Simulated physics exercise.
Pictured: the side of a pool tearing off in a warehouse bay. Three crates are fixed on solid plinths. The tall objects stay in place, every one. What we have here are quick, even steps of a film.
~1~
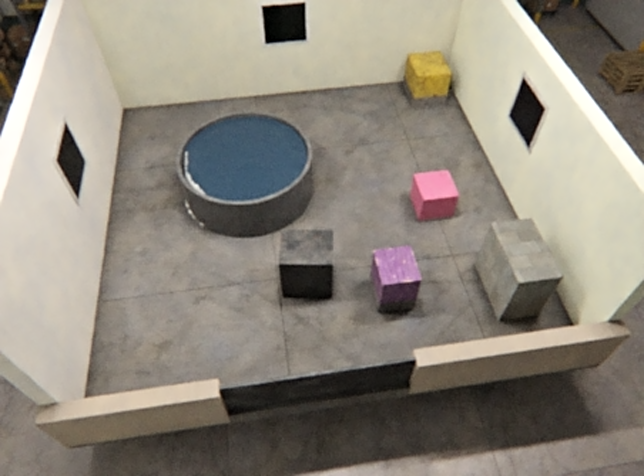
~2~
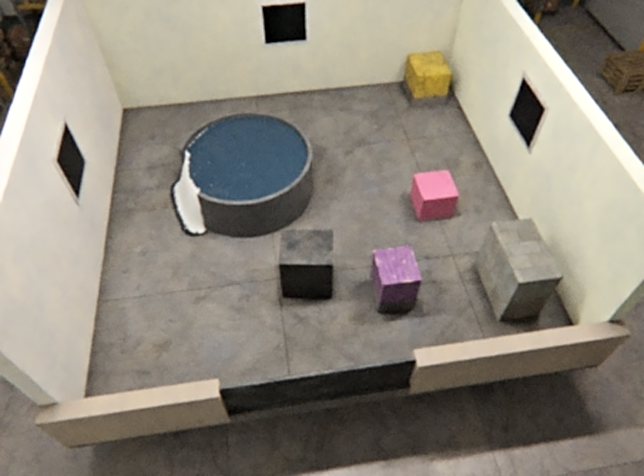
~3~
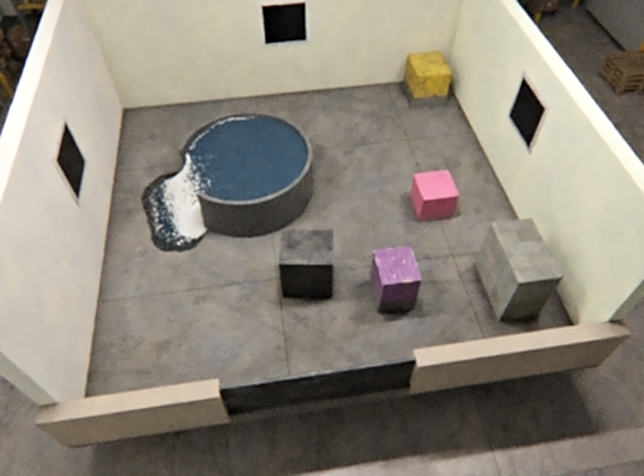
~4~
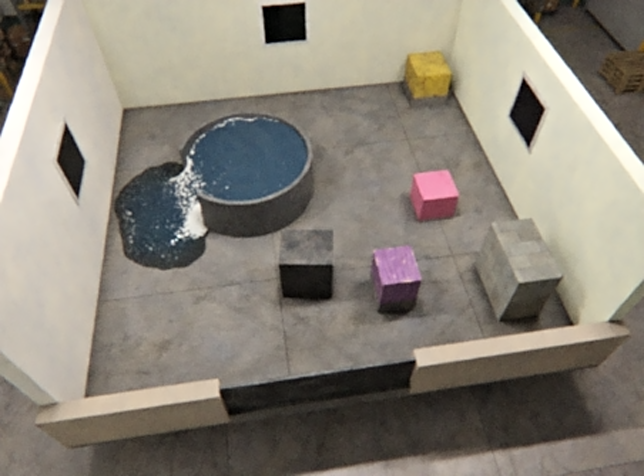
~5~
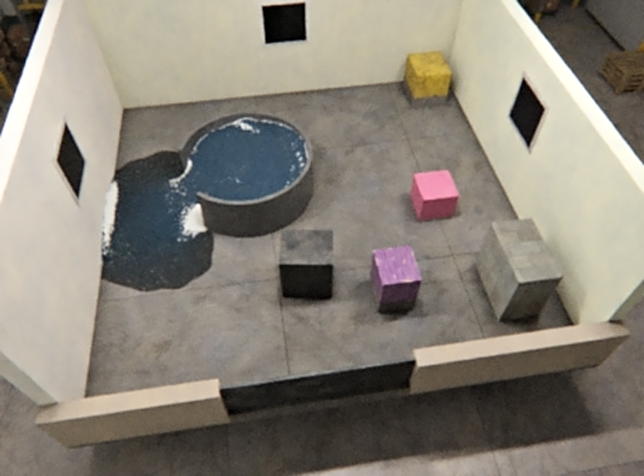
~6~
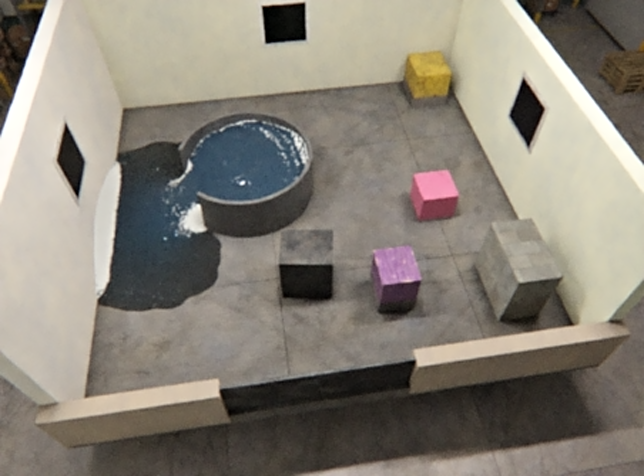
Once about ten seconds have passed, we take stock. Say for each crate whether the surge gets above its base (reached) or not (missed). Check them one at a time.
Pink crate: Reached; purple crate: Missed; yellow crate: Missed.
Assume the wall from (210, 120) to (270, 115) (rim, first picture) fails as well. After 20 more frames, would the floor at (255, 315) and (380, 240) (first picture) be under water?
In the order asked: Left untouched and left untouched.
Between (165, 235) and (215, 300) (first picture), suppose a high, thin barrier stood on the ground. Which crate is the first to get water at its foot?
Looks like the one in purple.
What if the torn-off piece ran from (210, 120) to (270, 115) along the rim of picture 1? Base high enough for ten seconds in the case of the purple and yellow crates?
Log: Purple crate stays clear; yellow crate is doused.
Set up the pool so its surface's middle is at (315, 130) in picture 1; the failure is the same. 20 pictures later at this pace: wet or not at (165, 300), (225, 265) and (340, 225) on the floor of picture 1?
The first spot is inundated, the second inundated, and the third not reached.
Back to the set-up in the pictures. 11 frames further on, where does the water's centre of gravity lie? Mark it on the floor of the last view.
Roughly (192, 214).
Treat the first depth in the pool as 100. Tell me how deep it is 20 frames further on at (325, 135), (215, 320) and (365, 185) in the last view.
0, 4, 0 %.
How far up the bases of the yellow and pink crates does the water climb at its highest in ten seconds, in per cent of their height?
Roughly 60 and 240 per cent respectively.
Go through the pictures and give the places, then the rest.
The first picture shows still water in the round tank at (245, 157).
In the second picture, the front is at a hidden place, out from the gap at (189, 196).
In the third picture, the front is at (165, 246), out from the gap at (190, 198).
In the fourth picture, the front is at (132, 256), out from the gap at (190, 199).
In the fifth picture, the front is at (102, 274), out from the gap at (190, 199).
In the sixth picture, water pours out at (190, 199) and has run to (98, 298).
A moment on, water covers 15 % of the floor; the pink crate not reached, the purple crate not reached, the yellow crate not reached.
Next, water covers 25 % of the floor; the pink crate not reached, the purple crate not reached, the yellow crate not reached.
Then, water covers 50 % of the floor; the pink crate not reached, the purple crate water round its plinth, the yellow crate not reached.
Later, water covers 90 % of the floor; the pink crate water round its plinth, the purple crate water round its plinth, the yellow crate water round its plinth.
In the end, water covers 100 % of the floor; the pink crate was topped, the purple crate stayed above the water, the yellow crate stayed above the water.
